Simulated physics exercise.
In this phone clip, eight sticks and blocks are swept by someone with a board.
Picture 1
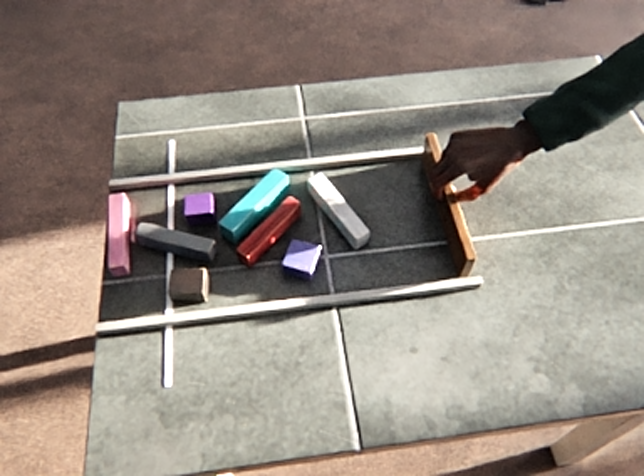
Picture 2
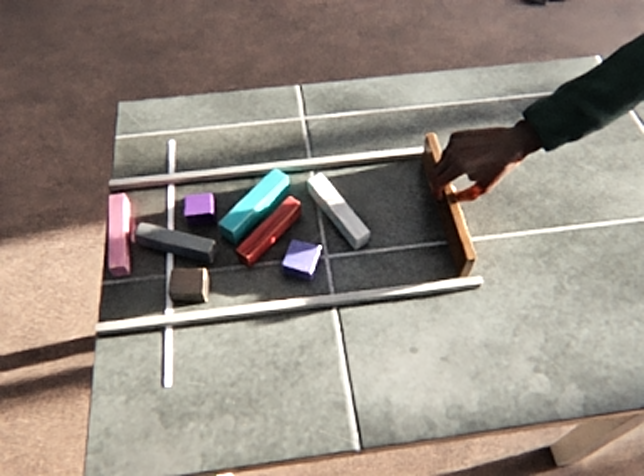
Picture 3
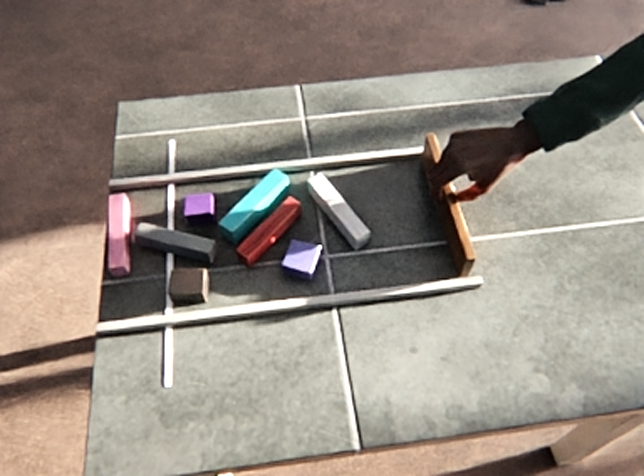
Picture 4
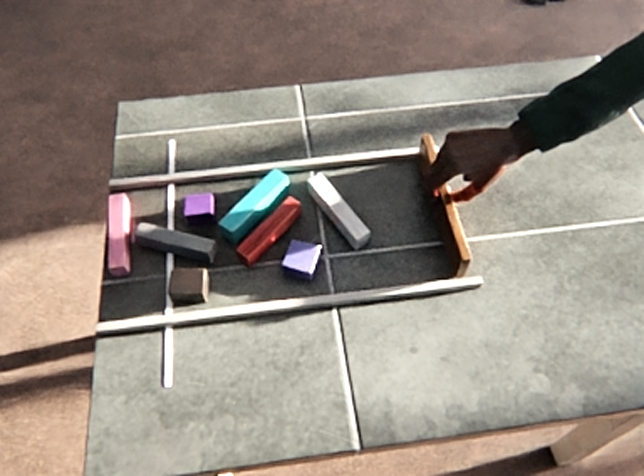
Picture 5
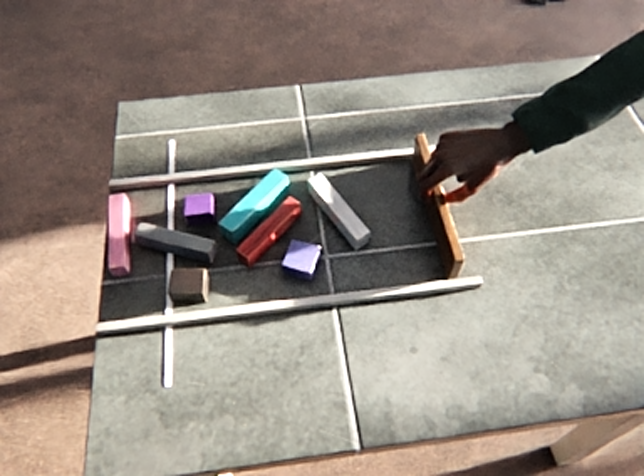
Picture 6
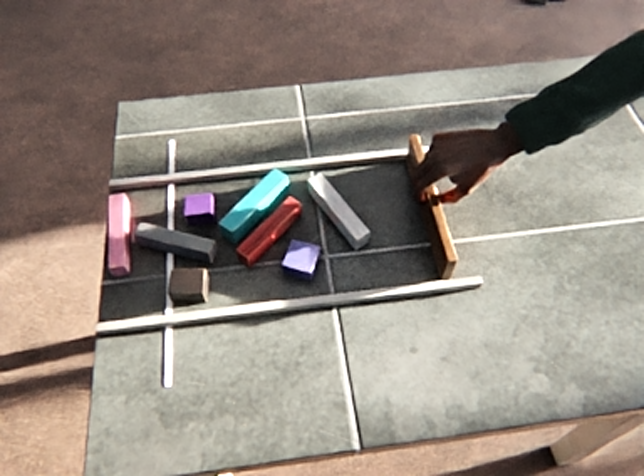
On a grey tiled tabletop above a brown floor, seen from above at an angle by a still camera, white strips lie around a group of blocks and sticks. Pink, dark grey, black and purple pieces sit at the left, with turquoise, red, blue-purple and white ones nearer the middle. A dark-sleeved hand holds a wooden board at the right, barely moving at first, then slides it slightly left while the pieces stay still.
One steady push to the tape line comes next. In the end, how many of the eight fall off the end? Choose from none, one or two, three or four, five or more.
Final count: One or two.
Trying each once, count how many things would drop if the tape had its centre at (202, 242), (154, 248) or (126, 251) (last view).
Taken one after another, the numbers are 1, 4 and 6.
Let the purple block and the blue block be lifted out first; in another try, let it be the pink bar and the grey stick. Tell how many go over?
The number is 1 for the first case and 0 for the second.
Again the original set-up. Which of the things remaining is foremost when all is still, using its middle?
The purple block finishes closest.
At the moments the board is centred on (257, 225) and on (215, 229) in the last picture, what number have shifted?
Counts: 7 / 8.
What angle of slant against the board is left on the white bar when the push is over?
It measures close to 0 degrees.
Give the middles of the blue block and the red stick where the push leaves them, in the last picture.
Final positions - blue block around (146, 287), red stick around (130, 251).
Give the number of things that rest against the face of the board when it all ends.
My count gives 2.
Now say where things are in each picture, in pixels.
In the first frame, pink bar (119, 234); grey stick (176, 243); black block (189, 286); board (446, 203); tape (170, 246).
In the second frame, grey stick (176, 243); blue block (302, 260).
In the third frame, black block (189, 286); board (446, 203).
In the fourth frame, pink bar (119, 234); turquoise stick (255, 206).
In the fifth frame, grey stick (176, 243); white bar (338, 211).
In the sixth frame, pink bar (119, 234); grey stick (176, 243); black block (189, 286); board (429, 205); tape (170, 246).
Soon after, none off yet; pink bar at rest near (119, 234); grey stick at rest near (176, 243); black block at rest near (189, 286).
In the end, the number that fall off is one or two; gone, grey stick and pink bar.
